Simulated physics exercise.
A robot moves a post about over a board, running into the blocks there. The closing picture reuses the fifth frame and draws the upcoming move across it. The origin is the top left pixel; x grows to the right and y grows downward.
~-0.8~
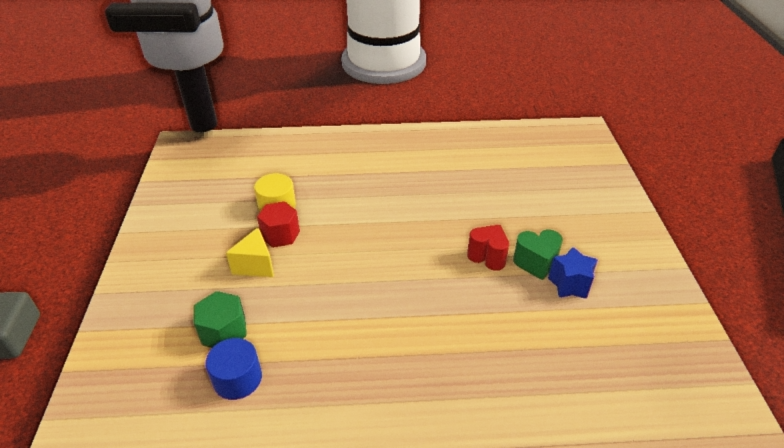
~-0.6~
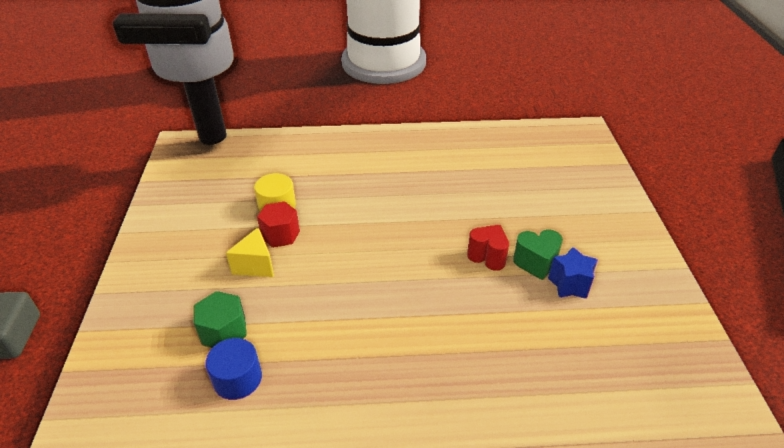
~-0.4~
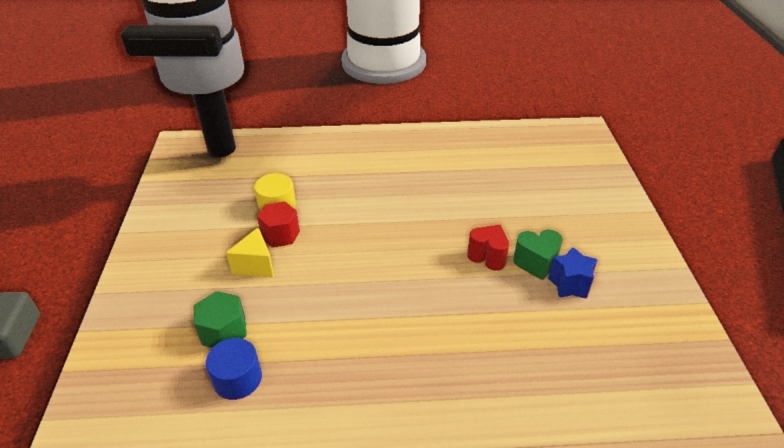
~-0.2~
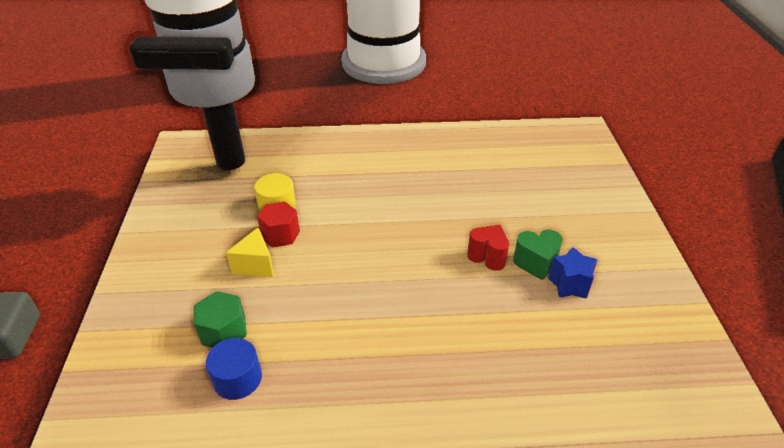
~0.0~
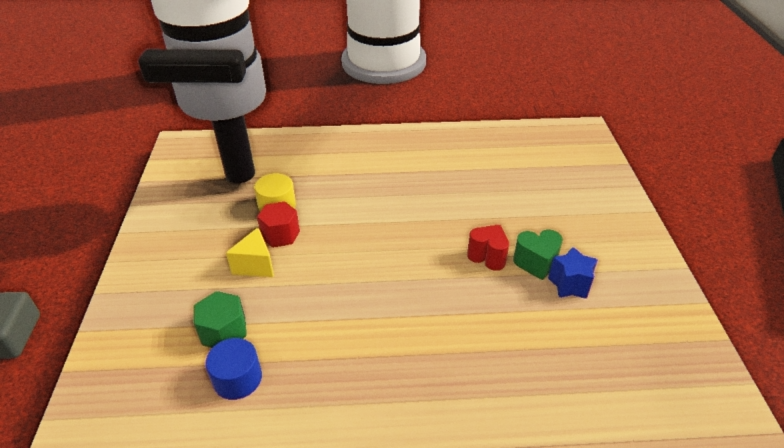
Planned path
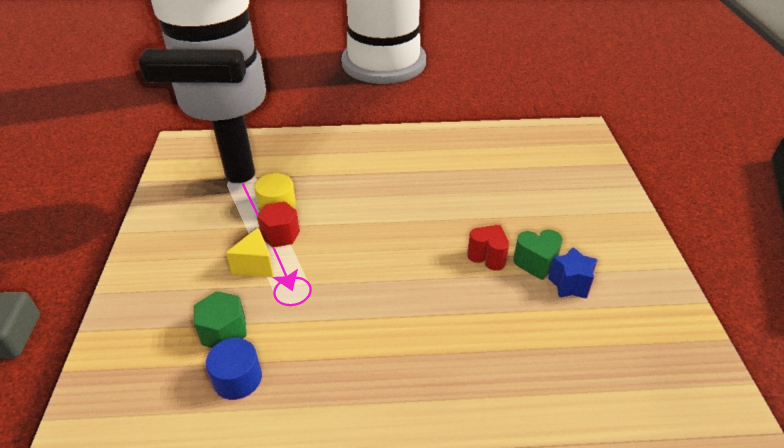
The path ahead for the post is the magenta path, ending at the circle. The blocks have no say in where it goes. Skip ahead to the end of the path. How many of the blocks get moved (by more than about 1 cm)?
The answer will be at least three.
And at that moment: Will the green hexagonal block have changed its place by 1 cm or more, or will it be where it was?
The green hexagonal block will stay where it stands.
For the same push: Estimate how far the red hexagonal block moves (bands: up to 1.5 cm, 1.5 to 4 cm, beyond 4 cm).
Over 4 cm.
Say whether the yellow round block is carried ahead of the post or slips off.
No longer ahead of the post.
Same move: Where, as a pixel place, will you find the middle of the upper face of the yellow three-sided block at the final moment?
Around (246, 269).
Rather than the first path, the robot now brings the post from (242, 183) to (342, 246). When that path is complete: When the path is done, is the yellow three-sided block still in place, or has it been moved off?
The block in question stays where it was by the end.
The line goes from (242, 183) to (293, 291).
On the path given first. One third of the way, post at (256, 206); yellow round block at (289, 192); red hexagonal block at (280, 216), turned 25° clockwise.
Two thirds of the way, post at (273, 241); yellow three-sided block at (247, 256), turned 25° clockwise; yellow round block at (293, 193); red hexagonal block at (304, 235).
At the end, post at (291, 282); green hexagonal block unmoved; yellow three-sided block at (246, 269), turned 100° clockwise; yellow round block at (293, 193); red hexagonal block at (316, 241), turned 35° anticlockwise.
